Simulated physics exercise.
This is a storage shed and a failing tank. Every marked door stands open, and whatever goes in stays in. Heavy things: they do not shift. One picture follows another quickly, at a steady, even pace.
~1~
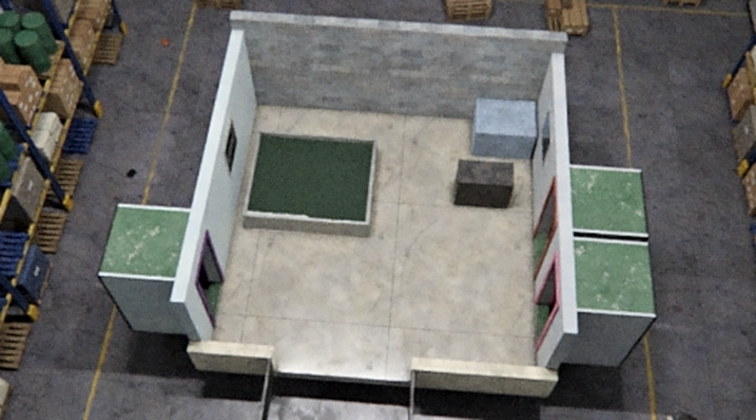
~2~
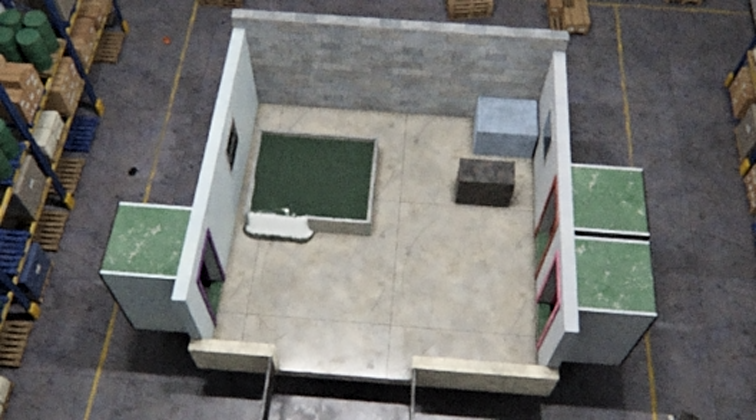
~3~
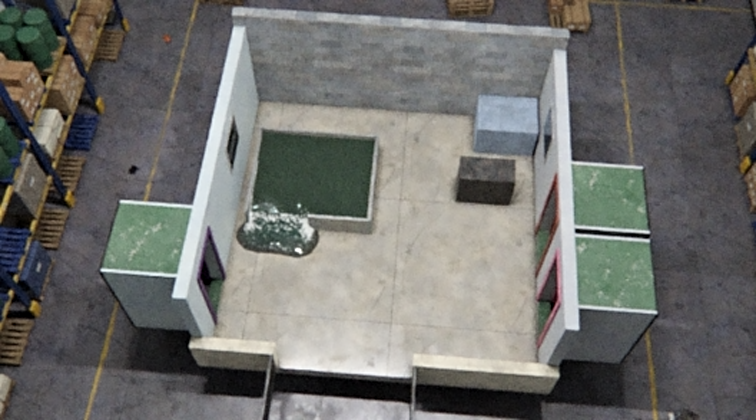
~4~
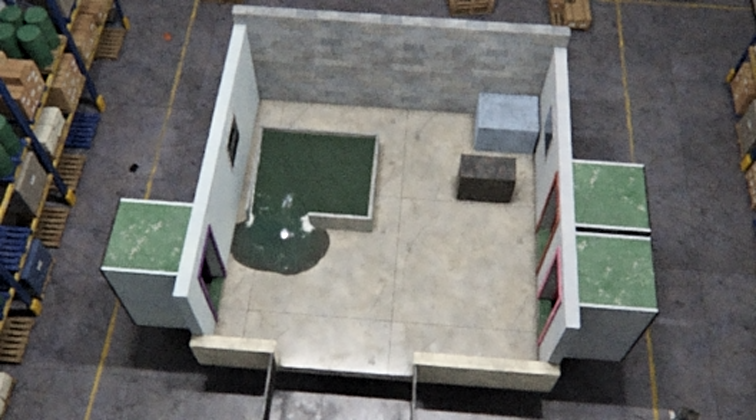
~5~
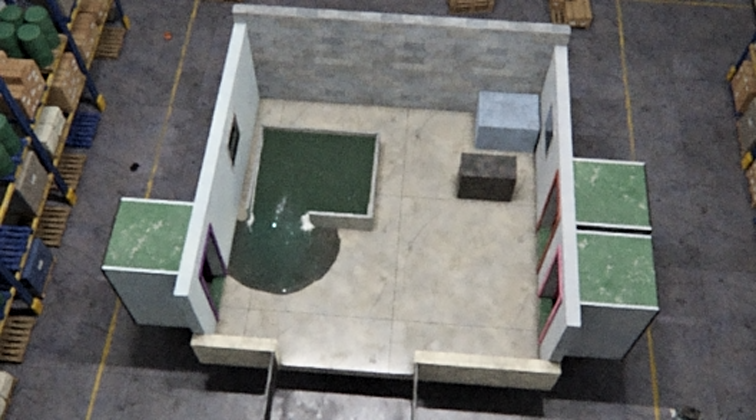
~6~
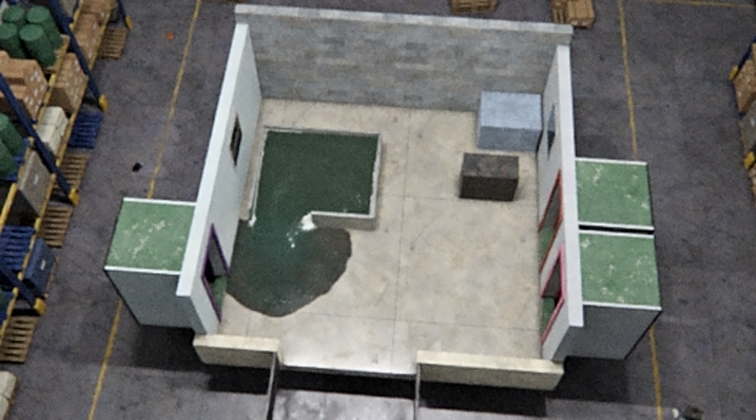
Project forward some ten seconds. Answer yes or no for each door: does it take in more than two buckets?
Red door: No; purple door: Yes; pink door: No.
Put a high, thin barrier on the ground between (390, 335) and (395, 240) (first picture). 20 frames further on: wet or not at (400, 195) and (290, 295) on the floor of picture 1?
First spot parched, second spot submerged.
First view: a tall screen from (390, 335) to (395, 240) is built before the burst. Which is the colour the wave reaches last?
My pick is the red-painted one.
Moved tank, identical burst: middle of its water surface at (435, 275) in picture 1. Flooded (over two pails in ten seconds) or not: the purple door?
Checking the purple door, it comes in lower.
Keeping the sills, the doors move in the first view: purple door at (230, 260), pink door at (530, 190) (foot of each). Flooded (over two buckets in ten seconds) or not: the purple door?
The purple door goes above.
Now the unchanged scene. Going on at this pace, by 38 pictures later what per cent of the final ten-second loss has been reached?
Around 70 percent.
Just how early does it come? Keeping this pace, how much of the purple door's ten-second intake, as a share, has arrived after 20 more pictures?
My guess is about 25 %.
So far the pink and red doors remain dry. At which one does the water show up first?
Going by the pictures, it would be the pink-painted one.
A moment on, water covers 20 % of the floor; the red door not reached, the purple door wet at the sill, nothing in, the pink door not reached.
Next, water covers 25 % of the floor; the red door not reached, the purple door under two buckets in, the pink door not reached.
Then, water covers 30 % of the floor; the red door not reached, the purple door over two buckets in, the pink door not reached.
Later, water covers 55 % of the floor; the red door not reached, the purple door far over two buckets in, the pink door wet at the sill, nothing in.
In the end, water covers 65 % of the floor; the red door wet at the sill, nothing in, the purple door far over two buckets in, the pink door wet at the sill, nothing in.
